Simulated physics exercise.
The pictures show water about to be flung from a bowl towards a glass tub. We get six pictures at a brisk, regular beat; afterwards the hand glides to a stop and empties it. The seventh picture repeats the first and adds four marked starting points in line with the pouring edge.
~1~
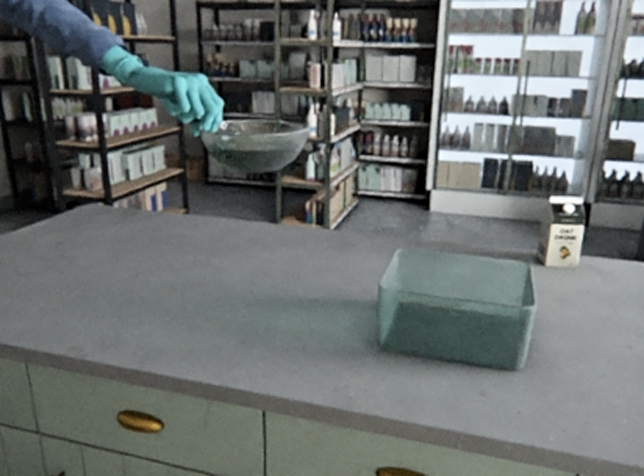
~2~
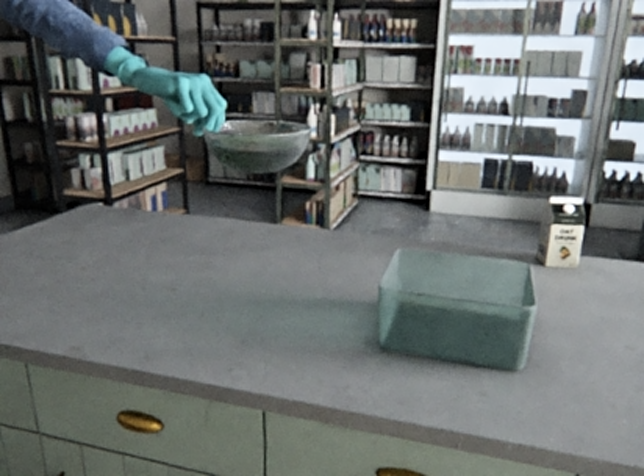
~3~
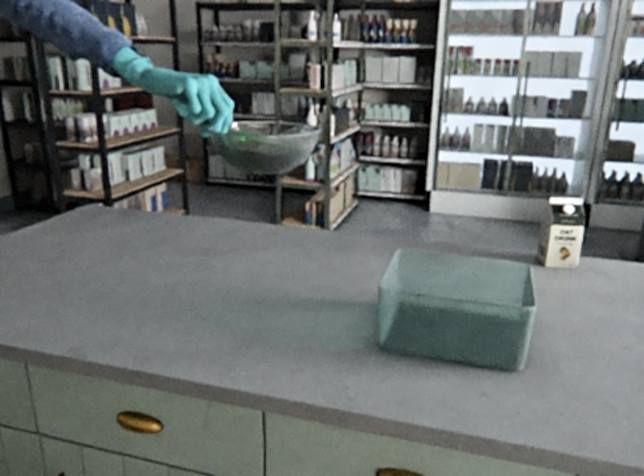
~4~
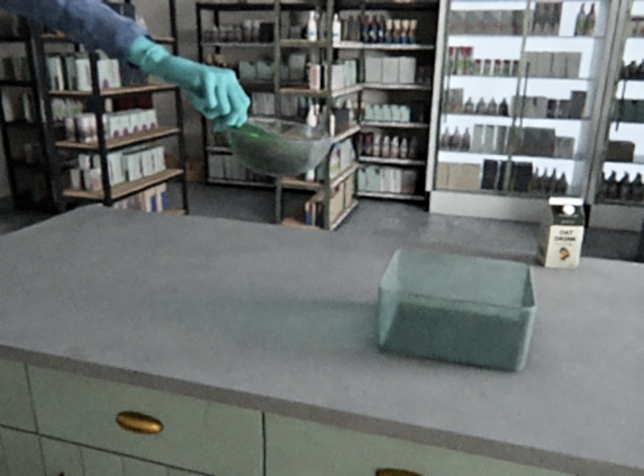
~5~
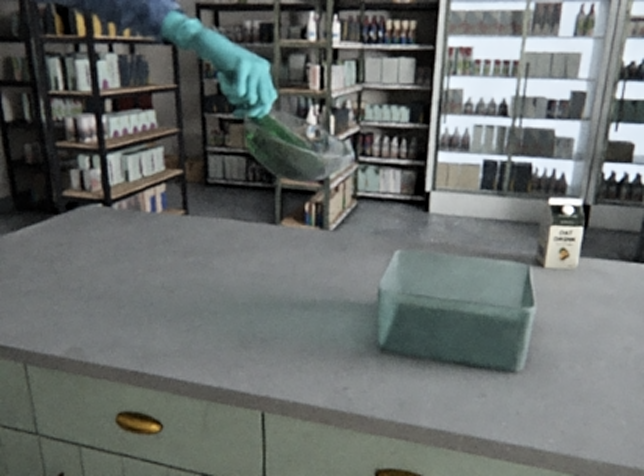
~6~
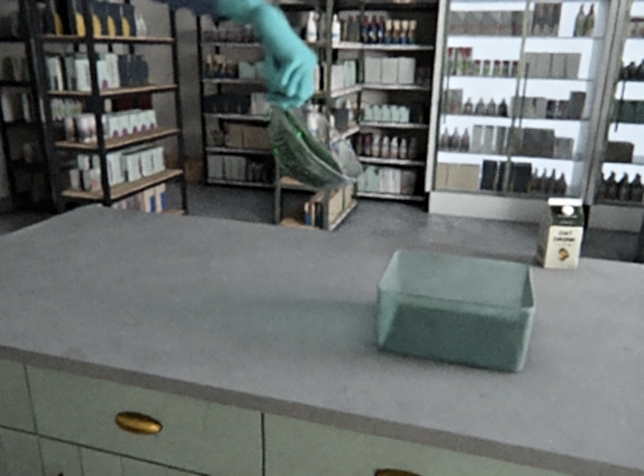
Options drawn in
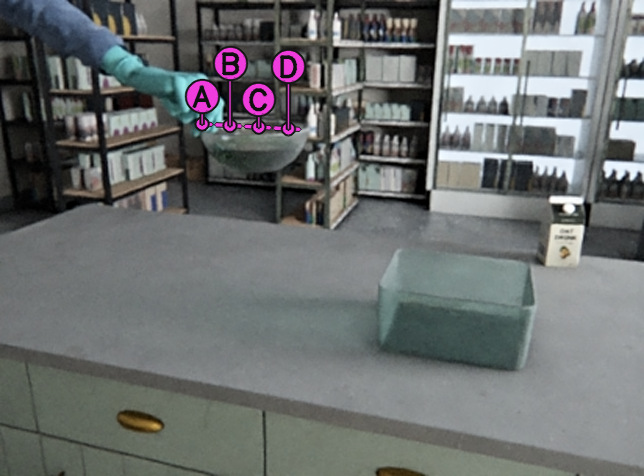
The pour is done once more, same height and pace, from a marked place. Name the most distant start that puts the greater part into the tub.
I would pick spot D.
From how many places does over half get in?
One of them.
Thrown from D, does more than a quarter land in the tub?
Yes, clearly.
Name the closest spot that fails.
That would be C.
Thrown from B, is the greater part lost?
Yes.
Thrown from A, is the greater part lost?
Yes.
On the marked copy, A at (202, 124); B at (230, 125); C at (258, 127); D at (288, 128).
With A, about 0 % lands in the tub, 100 % falls short.
With B, about 0 % lands in the tub, 98 % falls short.
With C, about 27 % lands in the tub, 65 % falls short and 8 % goes beside or beyond.
With D, about 63 % lands in the tub, 22 % falls short and 15 % goes beside or beyond.
